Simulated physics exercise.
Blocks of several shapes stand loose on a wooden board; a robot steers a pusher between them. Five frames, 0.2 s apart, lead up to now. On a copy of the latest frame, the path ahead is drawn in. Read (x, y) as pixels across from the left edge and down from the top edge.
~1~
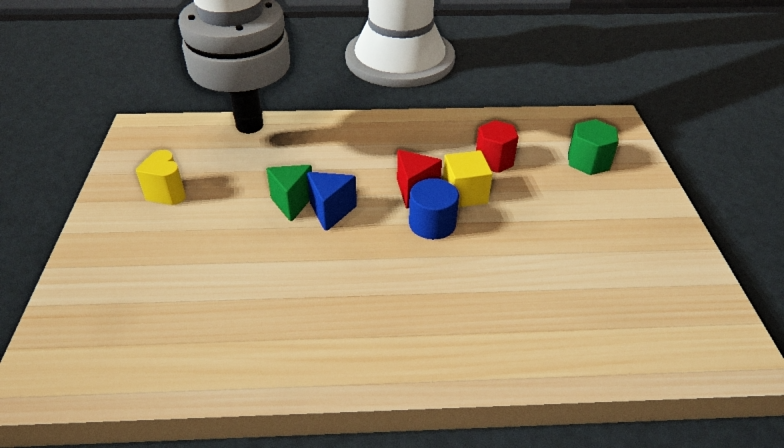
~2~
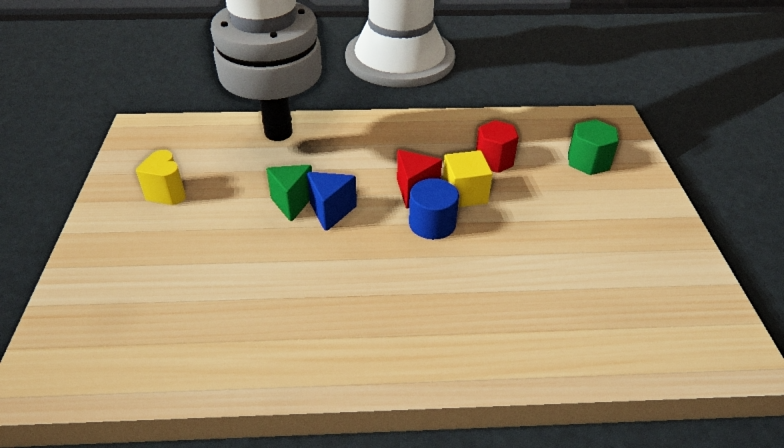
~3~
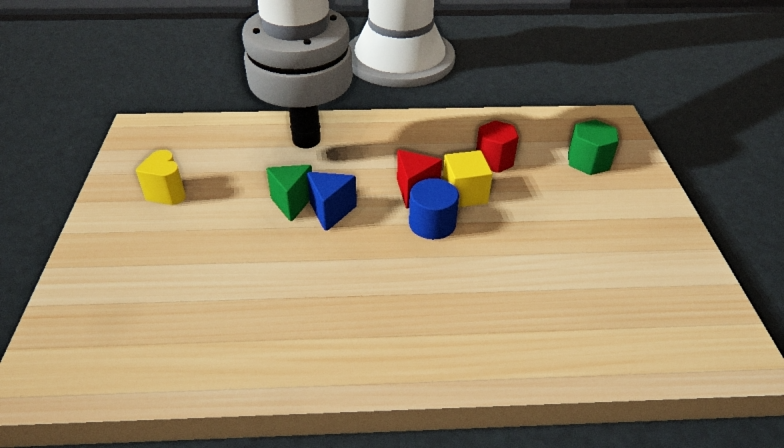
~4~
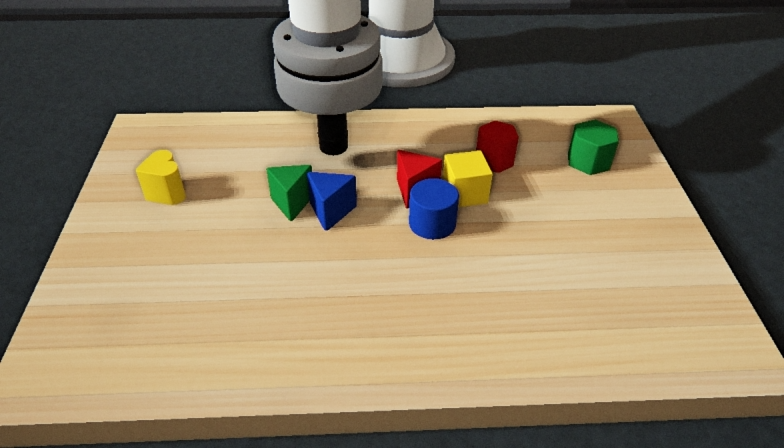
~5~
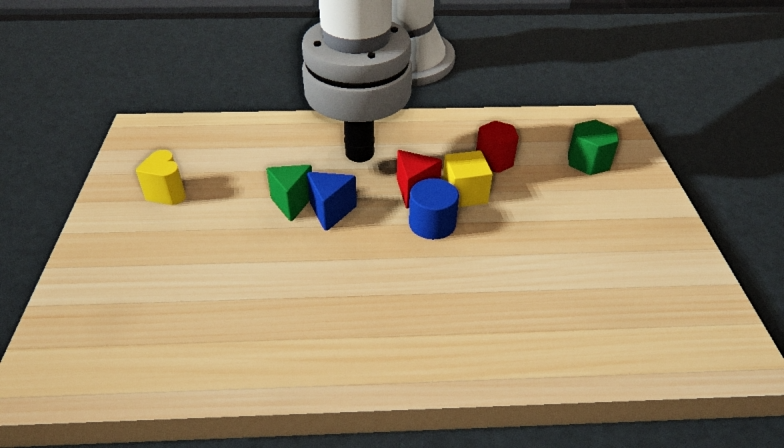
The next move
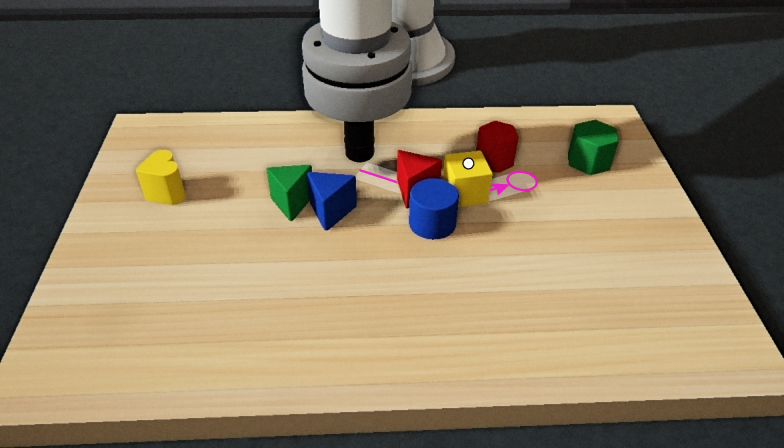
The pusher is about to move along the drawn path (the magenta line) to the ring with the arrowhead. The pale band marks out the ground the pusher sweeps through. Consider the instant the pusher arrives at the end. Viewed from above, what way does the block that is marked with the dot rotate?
Looking down, it rotates clockwise.
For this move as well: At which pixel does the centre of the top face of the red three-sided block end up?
It will likely be found at (498, 183).
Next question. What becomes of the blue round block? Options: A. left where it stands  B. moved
(B)
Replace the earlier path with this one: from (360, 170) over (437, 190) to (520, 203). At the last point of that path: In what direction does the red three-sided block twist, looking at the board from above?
Clockwise from above.
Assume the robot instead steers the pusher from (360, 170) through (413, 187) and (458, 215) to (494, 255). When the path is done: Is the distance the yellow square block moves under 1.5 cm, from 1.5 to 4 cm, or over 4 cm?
Shift of 1.5 to 4 cm.
The line goes from (360, 170) over (412, 187) and (470, 194) to (522, 181); the dot is on the yellow square block.
What follows on the original path. One third of the way, pusher at (414, 172); red three-sided block at (436, 170), turned 50° clockwise; blue round block at (436, 196).
Two thirds of the way, pusher at (472, 178); red three-sided block at (491, 183), turned 55° clockwise; blue round block at (442, 201); yellow square block at (520, 171).
At the end, pusher at (525, 165); red three-sided block at (498, 183), turned 70° clockwise; blue round block at (442, 201); yellow square block at (549, 173), turned 55° clockwise; red hexagon unmoved.
